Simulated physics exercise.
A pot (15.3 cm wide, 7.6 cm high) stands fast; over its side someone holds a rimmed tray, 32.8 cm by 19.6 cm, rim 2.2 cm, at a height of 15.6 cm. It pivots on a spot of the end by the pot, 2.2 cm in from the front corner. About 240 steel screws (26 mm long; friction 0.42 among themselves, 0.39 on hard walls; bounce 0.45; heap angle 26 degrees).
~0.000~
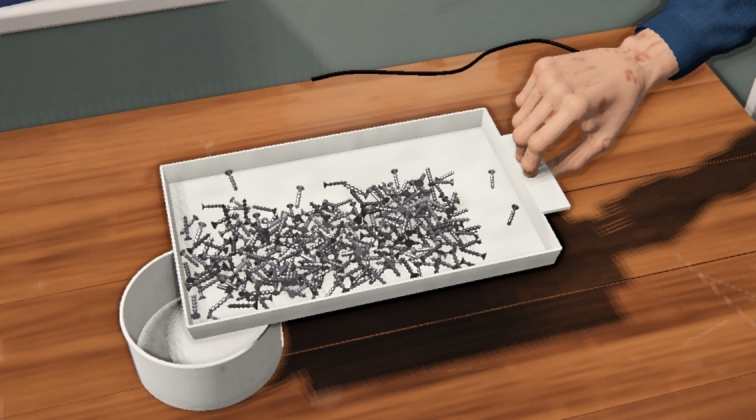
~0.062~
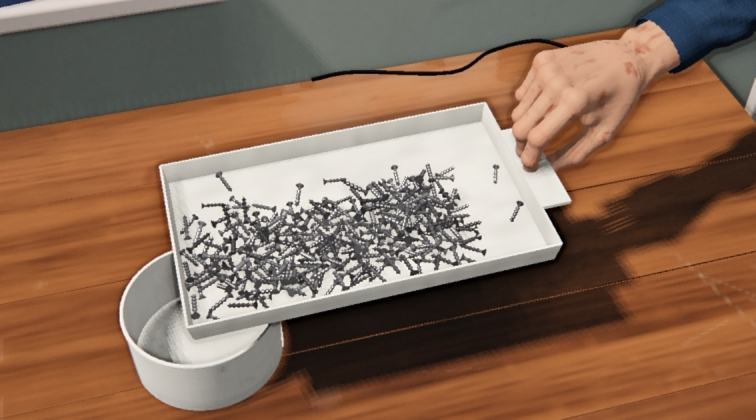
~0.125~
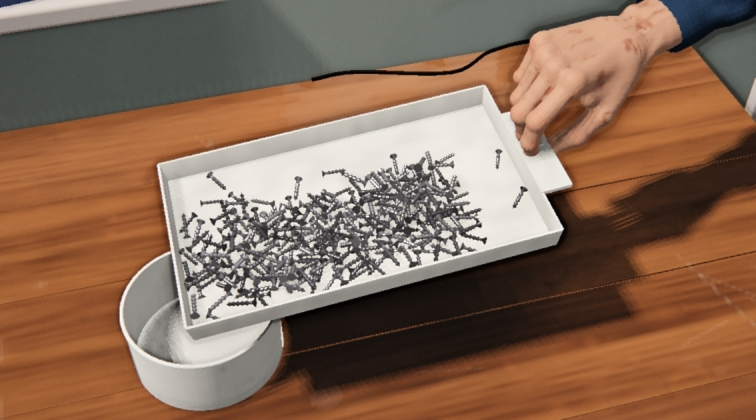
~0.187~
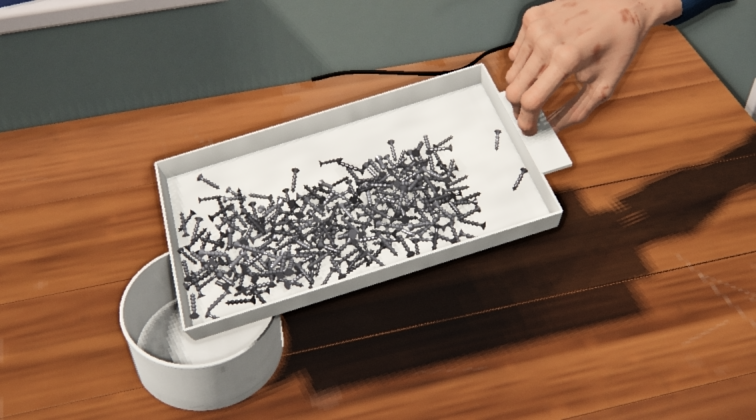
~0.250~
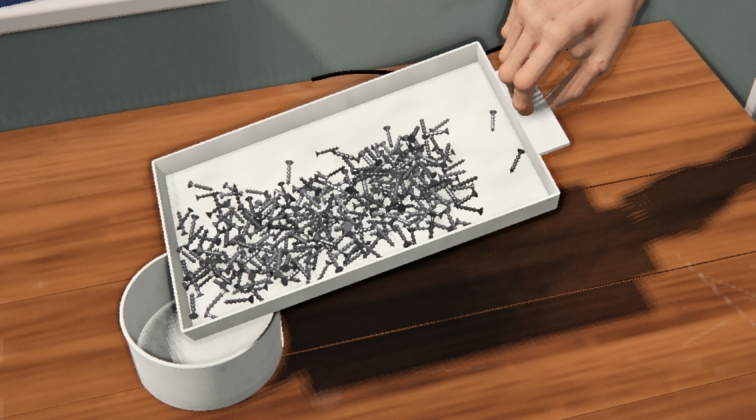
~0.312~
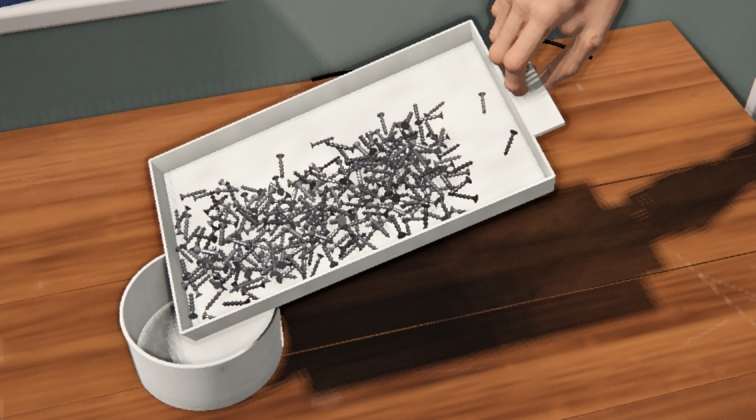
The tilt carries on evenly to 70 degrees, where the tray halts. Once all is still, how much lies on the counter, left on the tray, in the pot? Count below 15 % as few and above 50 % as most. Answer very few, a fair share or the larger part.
On the counter: The larger part; left on the tray: A fair share; in the pot: Very few.
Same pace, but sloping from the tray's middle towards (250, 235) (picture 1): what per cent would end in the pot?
About 30 per cent.
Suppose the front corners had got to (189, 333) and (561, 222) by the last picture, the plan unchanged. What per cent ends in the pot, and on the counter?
Pot 0, counter 75.
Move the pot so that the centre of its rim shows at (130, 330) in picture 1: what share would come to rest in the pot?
About 40 per cent.
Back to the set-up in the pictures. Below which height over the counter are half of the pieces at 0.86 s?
Some 20 cm.
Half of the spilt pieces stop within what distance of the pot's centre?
About 14 cm.
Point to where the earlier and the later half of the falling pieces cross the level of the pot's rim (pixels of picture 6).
First near (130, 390), later near (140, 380).
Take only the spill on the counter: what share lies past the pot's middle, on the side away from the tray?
Roughly 100 per cent.
After 0.64 s, tilt 44 degrees; the tray holds 100 %, the pot 0 %.
Then, at 0.86 s, tilt 60 degrees; the tray holds 90 %, the pot 0 %.
After 1.20 s, tilt 70 degrees; the tray holds 30 %, the pot 5 %.
At rest (2.2 s), counter 65 %, tray 25 %, pot 10 %.
